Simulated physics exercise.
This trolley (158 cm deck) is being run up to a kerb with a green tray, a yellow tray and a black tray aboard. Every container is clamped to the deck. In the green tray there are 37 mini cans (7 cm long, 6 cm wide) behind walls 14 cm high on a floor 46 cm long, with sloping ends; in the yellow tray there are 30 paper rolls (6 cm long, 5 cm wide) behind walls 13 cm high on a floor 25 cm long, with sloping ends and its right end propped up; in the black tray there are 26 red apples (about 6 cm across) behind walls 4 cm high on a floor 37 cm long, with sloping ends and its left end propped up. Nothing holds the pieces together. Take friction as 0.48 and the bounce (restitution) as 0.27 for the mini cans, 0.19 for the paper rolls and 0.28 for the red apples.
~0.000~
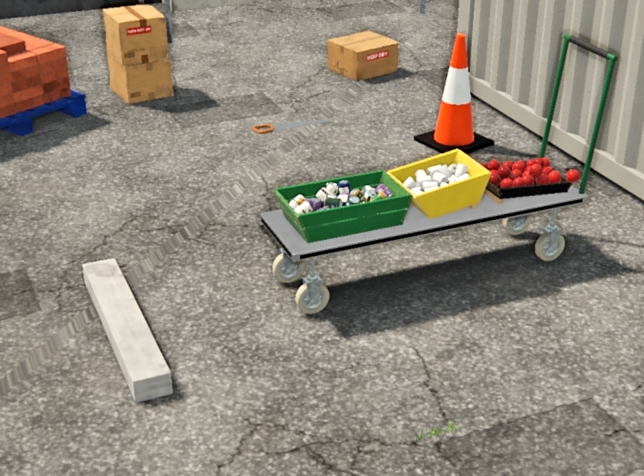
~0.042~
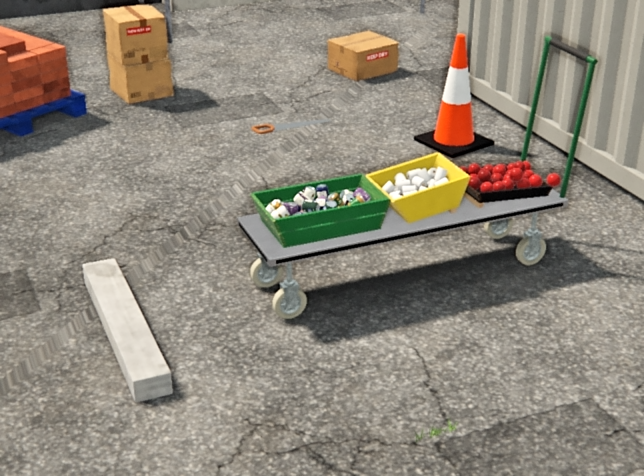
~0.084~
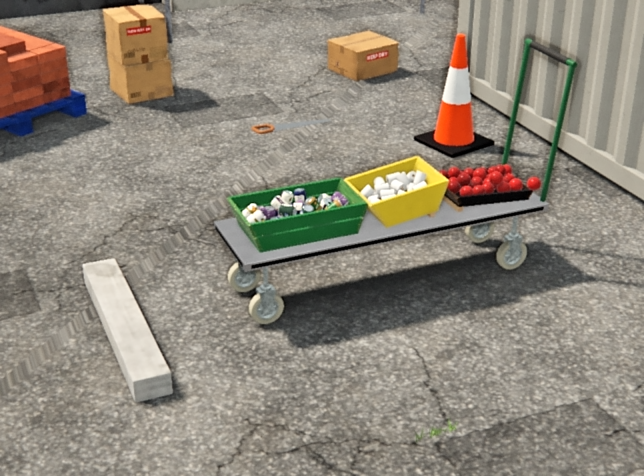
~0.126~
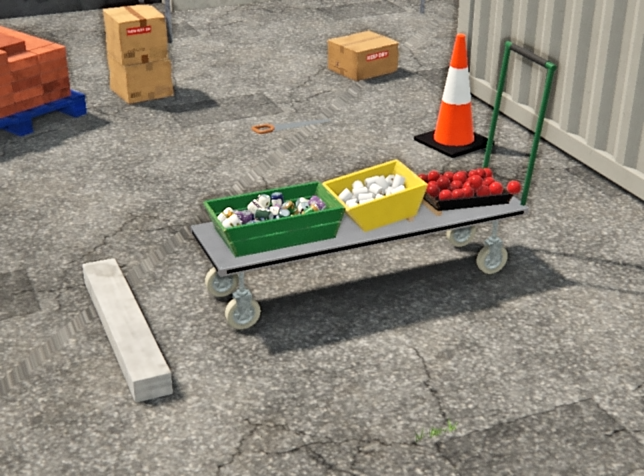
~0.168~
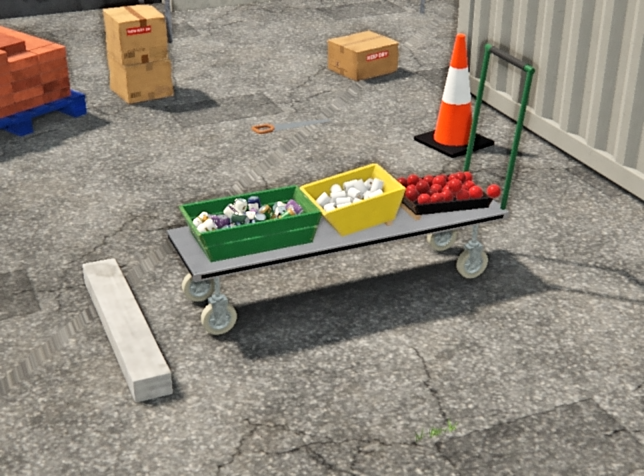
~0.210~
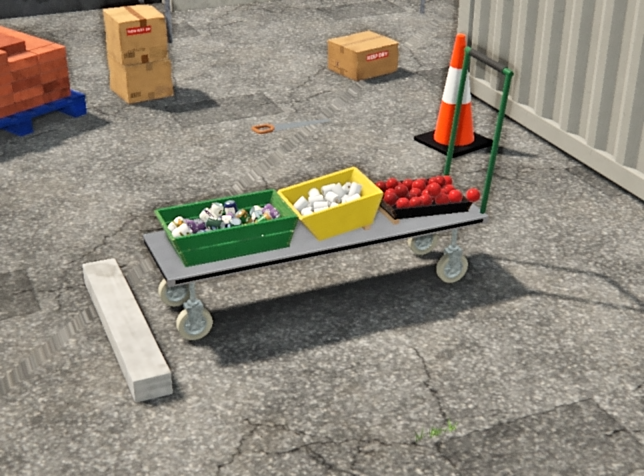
A flat trolley carrying a green tray of small cans, a yellow tray of white rolls and a black tray of red apples rolled steadily left across the tarmac, away from the container wall.
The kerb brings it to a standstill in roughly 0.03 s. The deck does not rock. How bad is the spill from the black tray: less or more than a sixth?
Out of the black tray go more than a sixth of the red apples.
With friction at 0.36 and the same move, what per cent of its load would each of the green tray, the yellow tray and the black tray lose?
In that case green tray 10, yellow tray 30, black tray 40 per cent.
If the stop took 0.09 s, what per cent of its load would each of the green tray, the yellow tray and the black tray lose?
In that case green tray 0, yellow tray 10, black tray 30 per cent.
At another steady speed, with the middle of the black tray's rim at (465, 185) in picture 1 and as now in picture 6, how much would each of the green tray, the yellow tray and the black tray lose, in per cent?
In that case green tray 0, yellow tray 0, black tray 0 per cent.
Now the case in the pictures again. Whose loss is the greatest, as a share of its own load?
It is the black tray.
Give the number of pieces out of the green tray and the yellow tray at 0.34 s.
About: Green tray 0, yellow tray 0.
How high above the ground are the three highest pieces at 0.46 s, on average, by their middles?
Roughly 66 cm.
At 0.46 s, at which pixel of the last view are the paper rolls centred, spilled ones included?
Around (284, 210).
After 0.24 s, the wheels strike.
After 0.34 s, 0 of 37 out of the green tray, 0 of 30 out of the yellow tray and 2 of 26 out of the black tray.
After 0.46 s, 1 of 37 out of the green tray, 2 of 30 out of the yellow tray and 8 of 26 out of the black tray.
After 0.69 s, 2 of 37 out of the green tray, 3 of 30 out of the yellow tray and 9 of 26 out of the black tray.
When it is over (at 1.20 s), 2 of 37 out of the green tray, 3 of 30 out of the yellow tray and 10 of 26 out of the black tray. Asked share, 10 of 26, 38 per cent.
